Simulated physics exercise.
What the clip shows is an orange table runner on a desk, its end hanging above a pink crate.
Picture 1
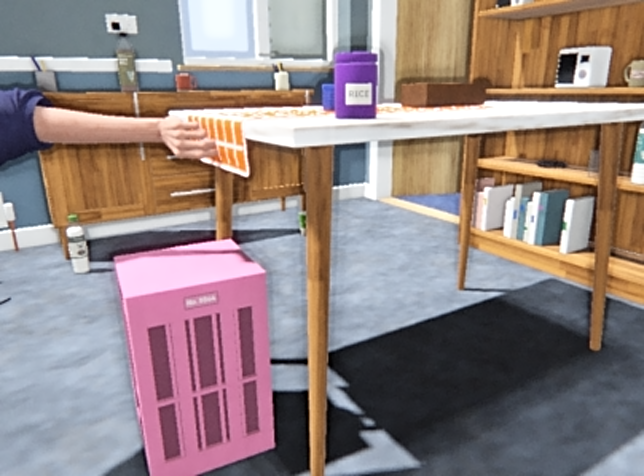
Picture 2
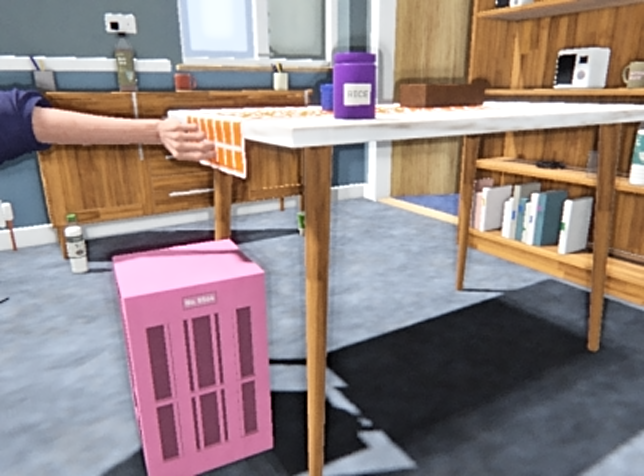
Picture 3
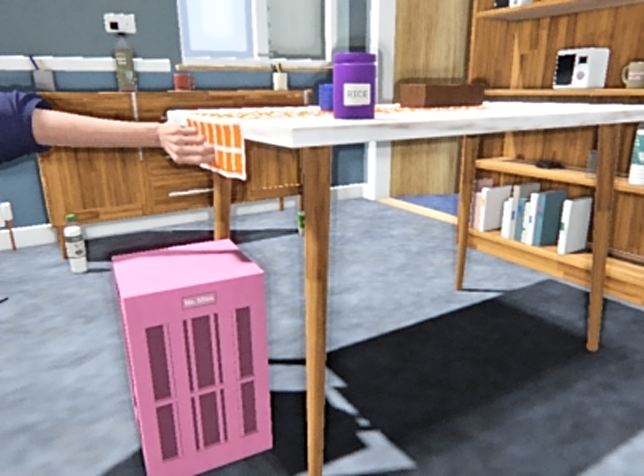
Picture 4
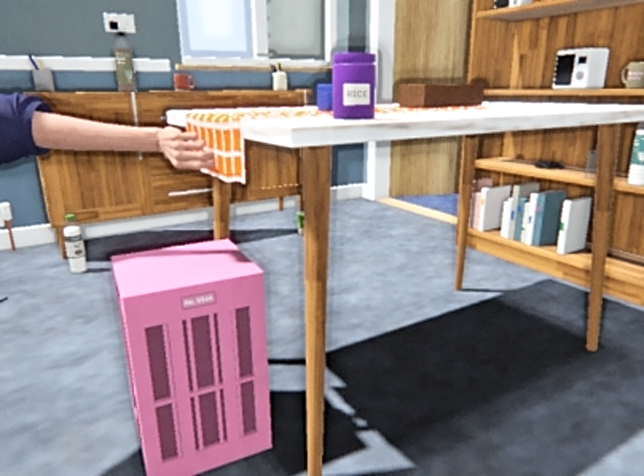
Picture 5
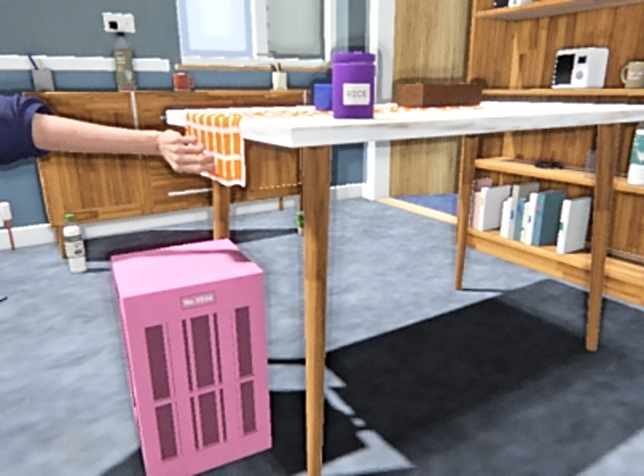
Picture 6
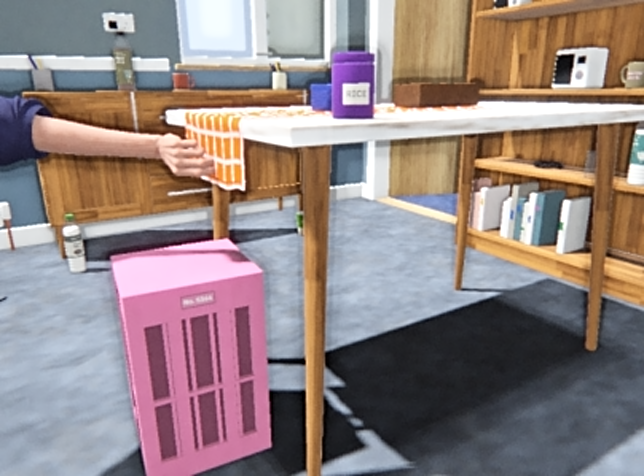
An arm in a dark blue sleeve reaches in from the left of a room with wooden cabinets and shelves, seen from a low, steady viewpoint. Its hand grips the end of an orange and white runner at the near left of a white-topped table, above a pink crate, with a purple jar, blue block and brown brick on top. The hand draws the hanging end slightly downward, while the jar barely shifts left.
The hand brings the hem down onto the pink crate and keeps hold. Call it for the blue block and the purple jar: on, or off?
The blue block on, the purple jar on.
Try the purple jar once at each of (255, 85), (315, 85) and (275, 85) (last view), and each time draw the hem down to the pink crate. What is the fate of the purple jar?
Over, then Stays, then Over.
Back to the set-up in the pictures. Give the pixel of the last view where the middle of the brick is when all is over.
Middle at (379, 96).
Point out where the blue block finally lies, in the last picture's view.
It ends up near (262, 99).
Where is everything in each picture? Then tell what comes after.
In the first frame, table runner end (248, 176); blue block (346, 85); purple jar (356, 54); brick (445, 83); top of the crate (170, 278).
In the second frame, table runner end (245, 178), far hem (516, 108); purple jar (355, 54); purple jar stands beside the cloth.
In the third frame, table runner end (245, 180); blue block (343, 85).
In the fourth frame, table runner end (244, 183), far hem (514, 109); purple jar (355, 54).
In the fifth frame, table runner end (245, 186); blue block (338, 85).
In the sixth frame, table runner end (245, 191), far hem (509, 108); blue block (335, 84); purple jar (354, 54); top of the crate (167, 277).
Then, 0.40 s past the final frame, hem going down; block carried along near (303, 99); jar still.
Then, 0.80 s past the final frame, hem on the crate; block carried along near (269, 99); jar still.
When it is over, hem on the crate; block carried along near (262, 99); jar still. The blue block keeps clear of the edge and the purple jar stays on the table.
